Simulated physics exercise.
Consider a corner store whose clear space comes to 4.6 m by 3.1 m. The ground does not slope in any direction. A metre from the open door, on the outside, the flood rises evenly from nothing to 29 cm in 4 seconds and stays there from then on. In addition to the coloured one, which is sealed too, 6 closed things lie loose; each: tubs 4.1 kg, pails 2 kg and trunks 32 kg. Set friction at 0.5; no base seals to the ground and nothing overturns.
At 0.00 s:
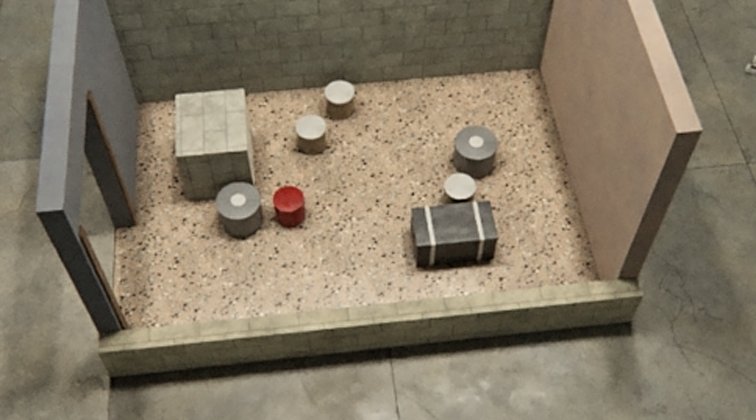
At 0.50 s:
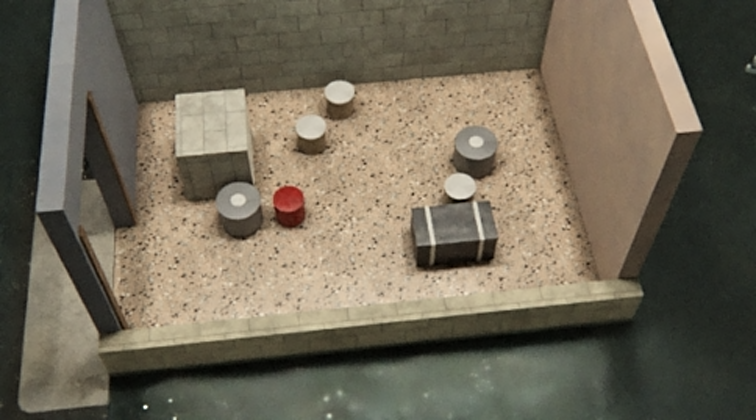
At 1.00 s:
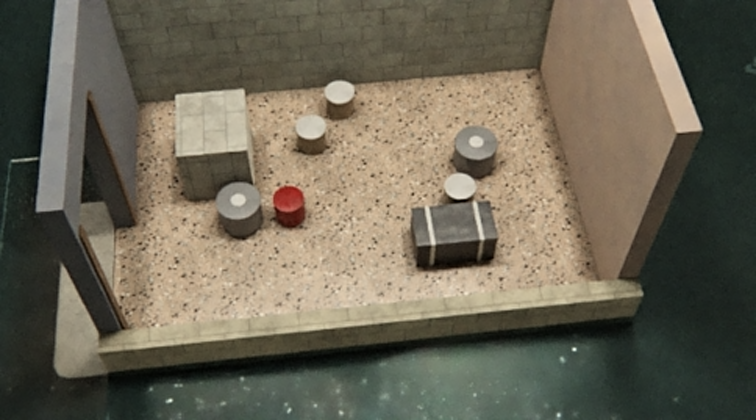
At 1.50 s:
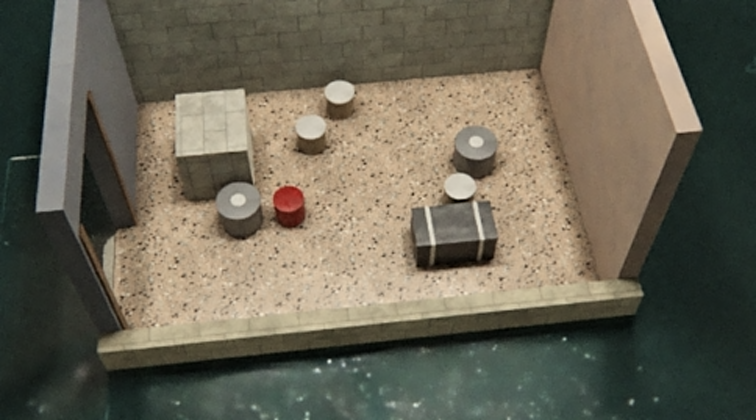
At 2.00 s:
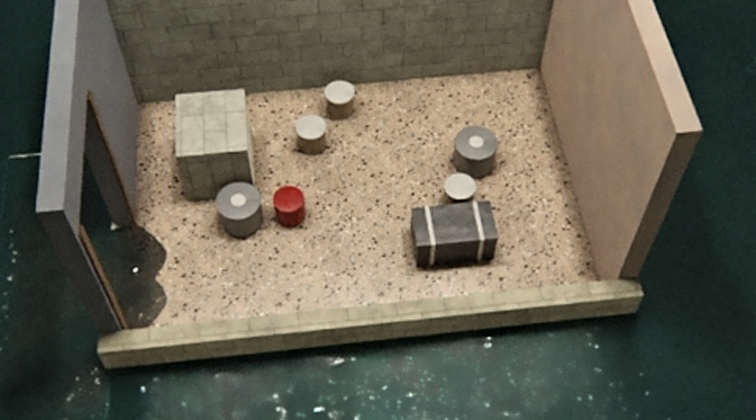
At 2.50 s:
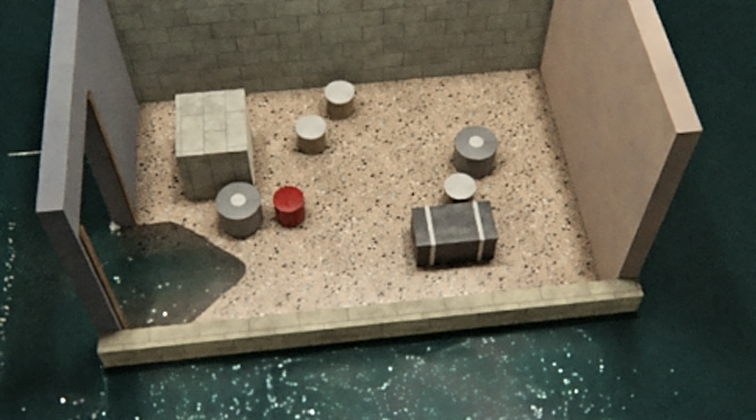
Dark water spread over the ground around a small open-topped room, then crept in through the doorway on the left and across the speckled floor, while the red pail and everything else stayed put.
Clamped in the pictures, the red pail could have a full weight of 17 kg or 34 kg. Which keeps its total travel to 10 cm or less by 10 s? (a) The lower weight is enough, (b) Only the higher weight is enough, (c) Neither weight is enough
b.
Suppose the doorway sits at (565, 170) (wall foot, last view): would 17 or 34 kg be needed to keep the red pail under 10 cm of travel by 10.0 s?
There just the heavier succeeds.
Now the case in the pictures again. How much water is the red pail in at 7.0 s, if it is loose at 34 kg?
Something like 9 centimetres.
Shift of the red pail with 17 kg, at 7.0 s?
Displacement near 50 cm.
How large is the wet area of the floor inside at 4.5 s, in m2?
Near 6.5 m2 in all.
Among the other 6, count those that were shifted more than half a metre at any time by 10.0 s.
That comes to 5.
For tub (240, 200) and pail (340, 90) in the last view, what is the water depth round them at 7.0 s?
Roughly 14 and 7 cm.
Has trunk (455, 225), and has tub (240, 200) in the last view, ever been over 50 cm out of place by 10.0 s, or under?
In sequence, exceeded; not exceeded.
After 3.5 s the red pail would be 0 cm from its start with 17 kg and 0 cm from its start with 34 kg; 2 cm of water round it then.
After 4.5 s the red pail would be 4 cm from its start with 17 kg and 0 cm from its start with 34 kg; 8 cm of water round it then.
After 7.0 s the red pail would be 47 cm from its start with 17 kg and 0 cm from its start with 34 kg; 9 cm of water round it then.
After 10.0 s the red pail would be 61 cm from its start with 17 kg and 0 cm from its start with 34 kg; 17 cm of water round it then.
